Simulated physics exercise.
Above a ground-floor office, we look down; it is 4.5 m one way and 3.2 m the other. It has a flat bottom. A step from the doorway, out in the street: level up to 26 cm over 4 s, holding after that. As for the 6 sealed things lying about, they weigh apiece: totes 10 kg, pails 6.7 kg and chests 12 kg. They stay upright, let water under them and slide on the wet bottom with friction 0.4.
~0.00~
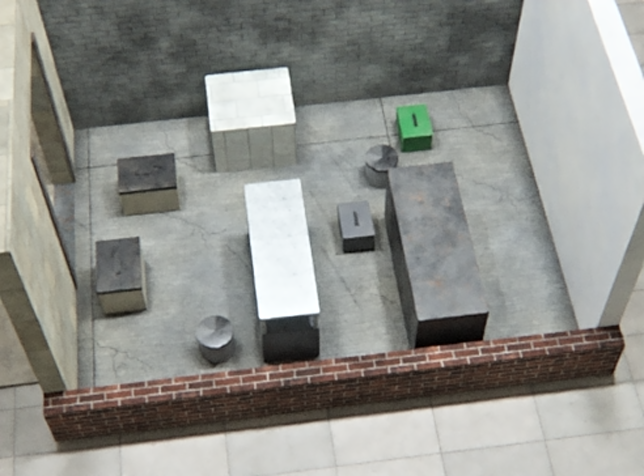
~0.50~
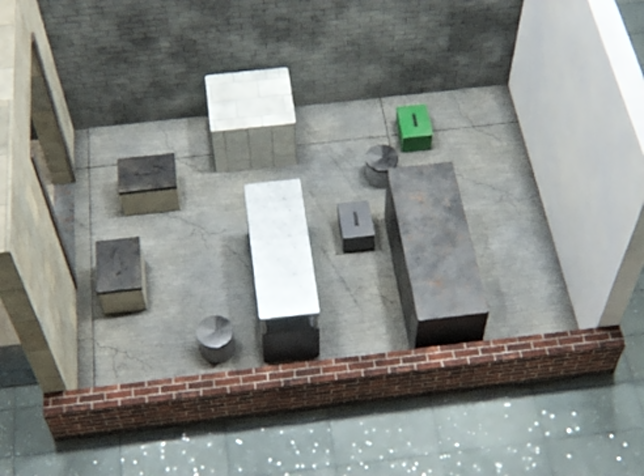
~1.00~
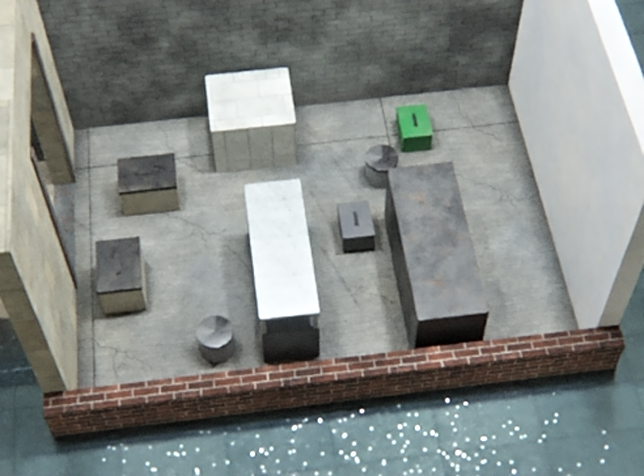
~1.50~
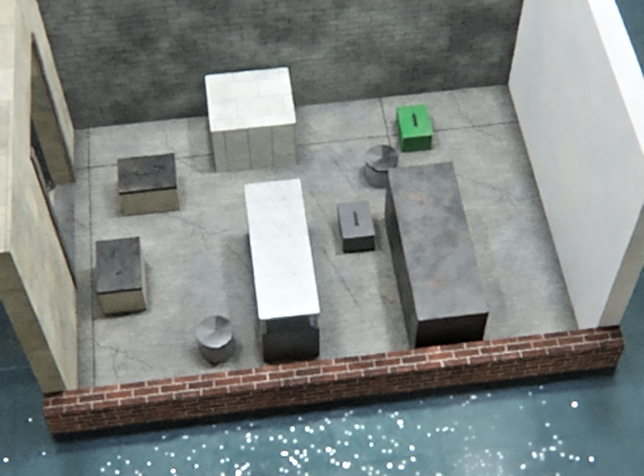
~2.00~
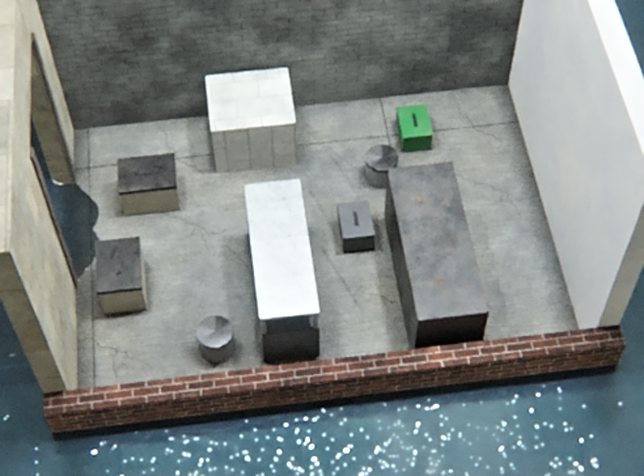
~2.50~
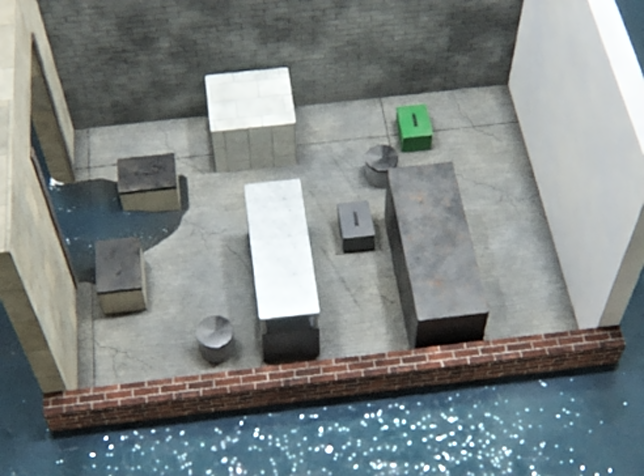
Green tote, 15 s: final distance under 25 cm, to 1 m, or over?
To 1 m.
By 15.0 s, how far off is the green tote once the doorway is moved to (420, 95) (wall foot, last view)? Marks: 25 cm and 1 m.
Green tote: Goes a long way.
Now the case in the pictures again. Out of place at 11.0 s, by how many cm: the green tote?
Displacement near 80 cm.
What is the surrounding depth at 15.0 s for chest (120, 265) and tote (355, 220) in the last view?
Depth approx. 14 cm / 23 cm.
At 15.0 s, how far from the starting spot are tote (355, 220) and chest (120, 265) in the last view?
Shifts: 50 cm / 80 cm.
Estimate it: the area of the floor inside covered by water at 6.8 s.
My estimate is roughly 11.0 m2.
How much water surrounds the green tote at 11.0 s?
11 cm, roughly.
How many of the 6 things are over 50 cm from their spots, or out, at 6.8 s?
The number comes to 3.
After 3.5 s the green tote is near (415, 121), 0.0 m from its start, aground; 0 afloat.
After 6.8 s the green tote is near (440, 110), 0.3 m from its start, aground; 0 afloat.
After 11.0 s the green tote is near (347, 103), 0.7 m from its start, afloat; 6 afloat.
After 15.0 s the green tote is near (475, 92), 0.6 m from its start, afloat; 6 afloat.
